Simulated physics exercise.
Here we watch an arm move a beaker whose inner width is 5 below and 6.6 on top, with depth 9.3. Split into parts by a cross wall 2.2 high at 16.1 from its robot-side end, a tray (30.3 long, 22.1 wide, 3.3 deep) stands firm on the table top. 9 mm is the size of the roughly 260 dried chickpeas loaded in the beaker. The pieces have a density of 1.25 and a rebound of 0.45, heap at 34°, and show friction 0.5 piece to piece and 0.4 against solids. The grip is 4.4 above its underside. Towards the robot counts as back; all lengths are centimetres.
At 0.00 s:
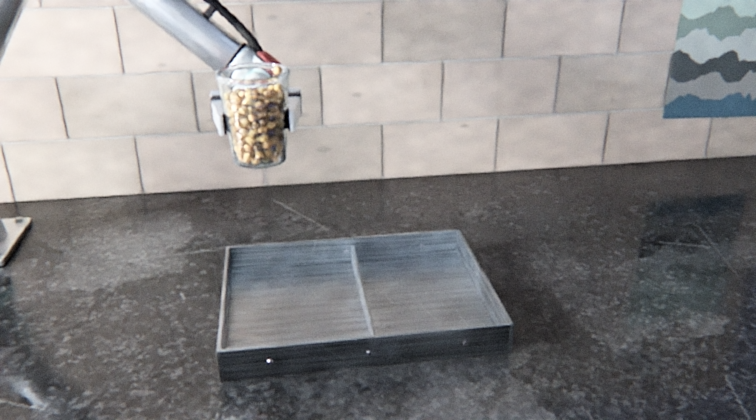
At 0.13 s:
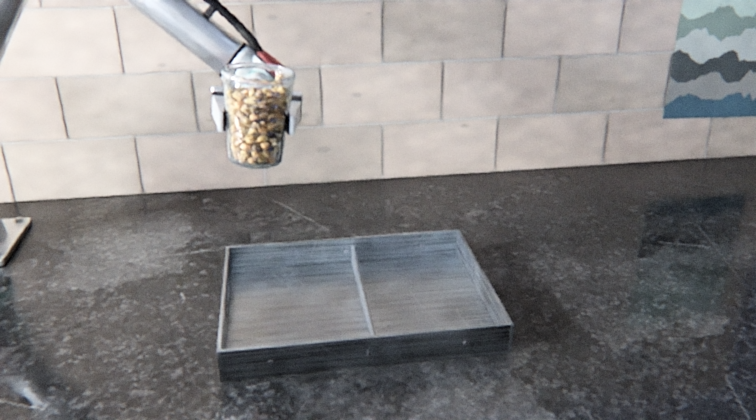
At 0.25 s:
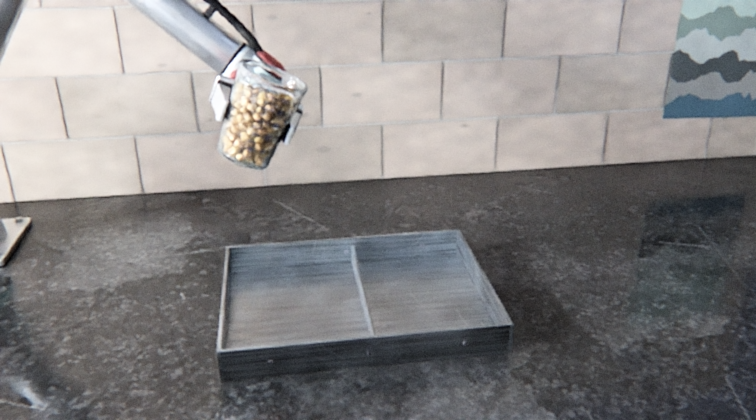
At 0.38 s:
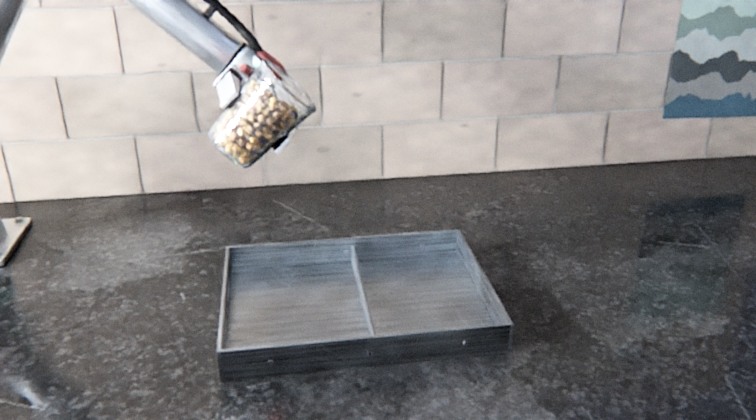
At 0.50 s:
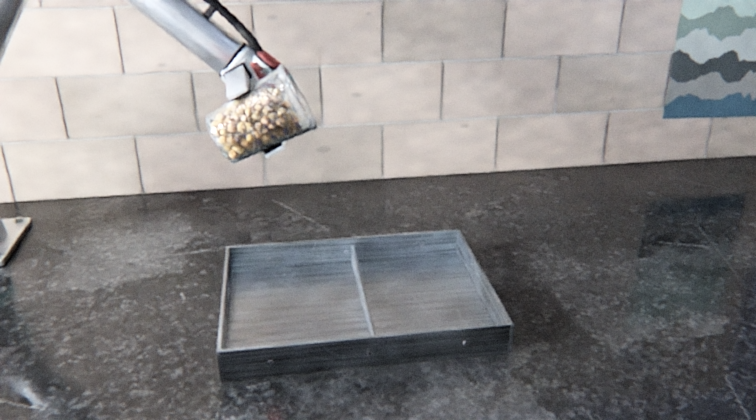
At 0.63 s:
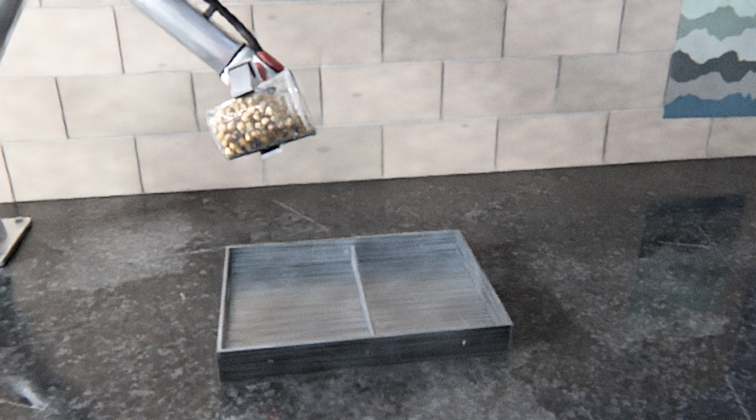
A robot arm holding a clear beaker of yellowish kernels above a divided dark tray, steadily tilting it far onto its side.
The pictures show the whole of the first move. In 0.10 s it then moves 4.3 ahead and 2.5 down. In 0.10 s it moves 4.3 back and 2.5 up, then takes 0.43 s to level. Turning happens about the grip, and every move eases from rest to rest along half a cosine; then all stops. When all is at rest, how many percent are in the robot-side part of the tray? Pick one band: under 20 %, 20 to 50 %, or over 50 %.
Under 20 %.
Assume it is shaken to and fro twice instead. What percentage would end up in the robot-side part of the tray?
My guess is near 10 per cent.
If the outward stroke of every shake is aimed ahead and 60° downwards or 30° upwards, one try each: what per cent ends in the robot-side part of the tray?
First try about 5 %, second try about 5 %.
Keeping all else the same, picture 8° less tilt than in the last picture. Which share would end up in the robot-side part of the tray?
Near 5 %.
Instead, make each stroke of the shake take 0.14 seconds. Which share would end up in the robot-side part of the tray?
It would be some 5 %.
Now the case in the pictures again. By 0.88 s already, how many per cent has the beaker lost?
Share gone: Around 20 %.
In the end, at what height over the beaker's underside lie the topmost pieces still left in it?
Roughly 8.0 centimetres.
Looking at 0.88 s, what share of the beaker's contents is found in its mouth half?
Something like 40 percent sits in that half.
By 0.88 s, tilted 68° forward, highest piece 26 above the table; 205 in the beaker, 1 in the far-side part, 53 in flight or on a rim.
By 1.13 s, tilted 14° forward, highest piece 28 above the table; 200 in the beaker, 34 in the far-side part, 20 in the robot-side part, 1 on the table or floor, 4 in flight or on a rim.
By 1.46 s, level, highest piece 27 above the table; 200 in the beaker, 35 in the far-side part, 22 in the robot-side part, 2 on the table or floor.
By 2.51 s, level, highest piece 27 above the table; 200 in the beaker, 35 in the far-side part, 22 in the robot-side part, 2 on the table or floor.
Final count, 200 in the beaker, 35 in the far-side part, 22 in the robot-side part, 2 on the table or floor. That is 8 % in the robot-side part of the tray.
